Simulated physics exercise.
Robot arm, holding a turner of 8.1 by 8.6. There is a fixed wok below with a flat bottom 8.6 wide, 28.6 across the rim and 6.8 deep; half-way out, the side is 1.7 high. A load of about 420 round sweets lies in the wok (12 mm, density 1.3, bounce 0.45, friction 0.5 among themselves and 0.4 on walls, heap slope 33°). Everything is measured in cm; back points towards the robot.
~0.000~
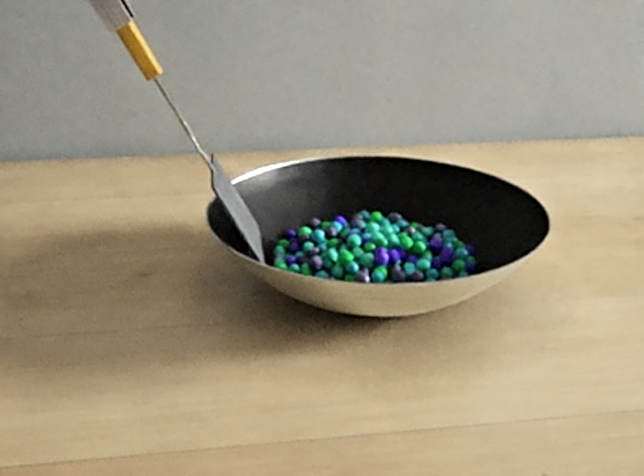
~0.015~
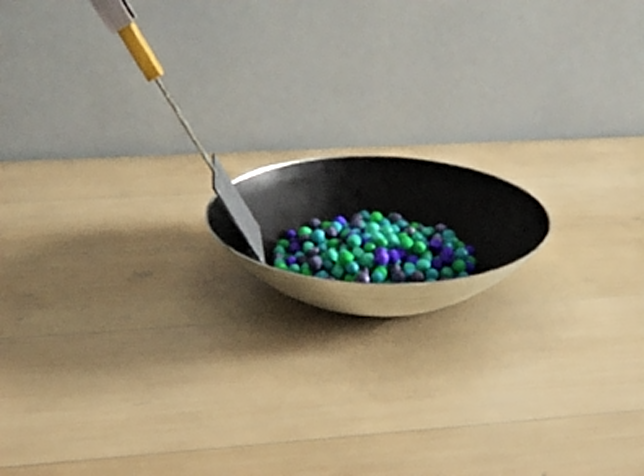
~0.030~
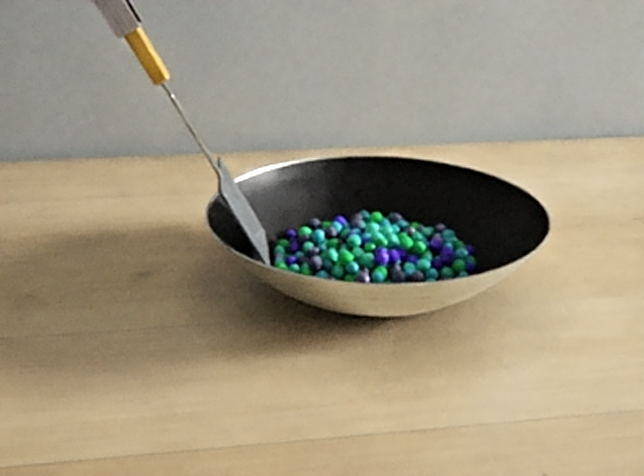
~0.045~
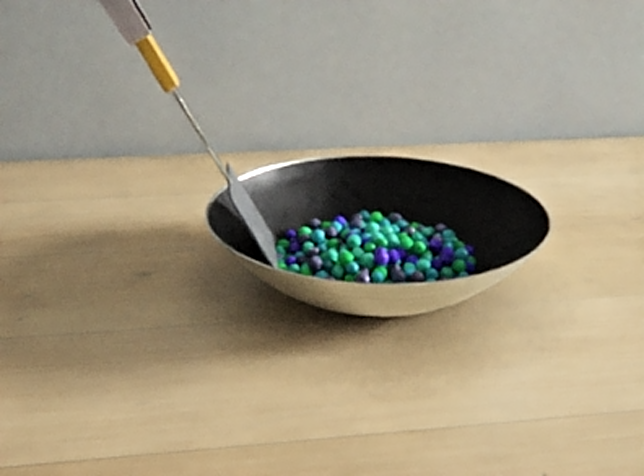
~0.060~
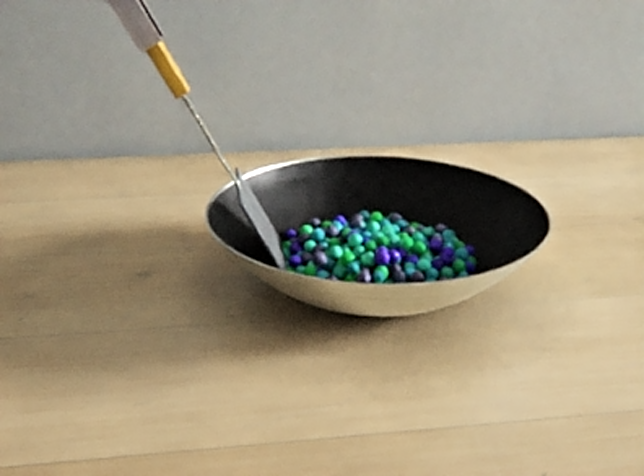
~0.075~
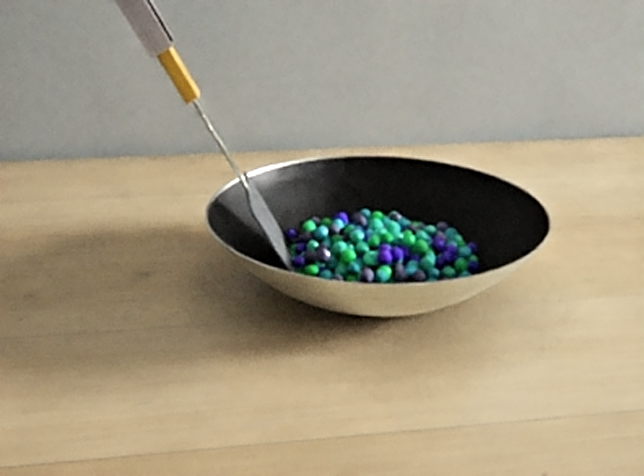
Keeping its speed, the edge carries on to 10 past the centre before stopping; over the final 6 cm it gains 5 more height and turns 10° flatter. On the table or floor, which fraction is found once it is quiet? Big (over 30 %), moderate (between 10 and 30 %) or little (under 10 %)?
The share is moderate.
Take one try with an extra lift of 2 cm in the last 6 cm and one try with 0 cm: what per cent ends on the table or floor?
Try one gives about 25 in a hundred, try two about 20 in a hundred.
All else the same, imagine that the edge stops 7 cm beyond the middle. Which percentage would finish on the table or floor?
Estimate: Approx. 0 %.
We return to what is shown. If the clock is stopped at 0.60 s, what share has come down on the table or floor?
My estimate is roughly 15 %.
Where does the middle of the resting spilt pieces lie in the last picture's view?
Close to (618, 264) in pixels.
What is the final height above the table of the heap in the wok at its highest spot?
Peak at rest, approximately 6.5 centimetres.
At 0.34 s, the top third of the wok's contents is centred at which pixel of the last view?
Near pixel (486, 214).
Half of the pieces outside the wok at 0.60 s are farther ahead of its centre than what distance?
I'd put it at some 20 centimetres.
After 0.20 s, sloping 63°, highest piece 5 above the table; 417 in the wok.
After 0.34 s, sloping 60°, highest piece 8 above the table; 417 in the wok.
After 0.60 s, sloping 53°, highest piece 7 above the table; 338 in the wok, 64 on the table or floor, 15 on the blade or in flight.
After 1.65 s, sloping 53°, highest piece 6 above the table; 338 in the wok, 79 on the table or floor.
At rest, 338 in the wok, 79 on the table or floor. That is 19 % on the table or floor.
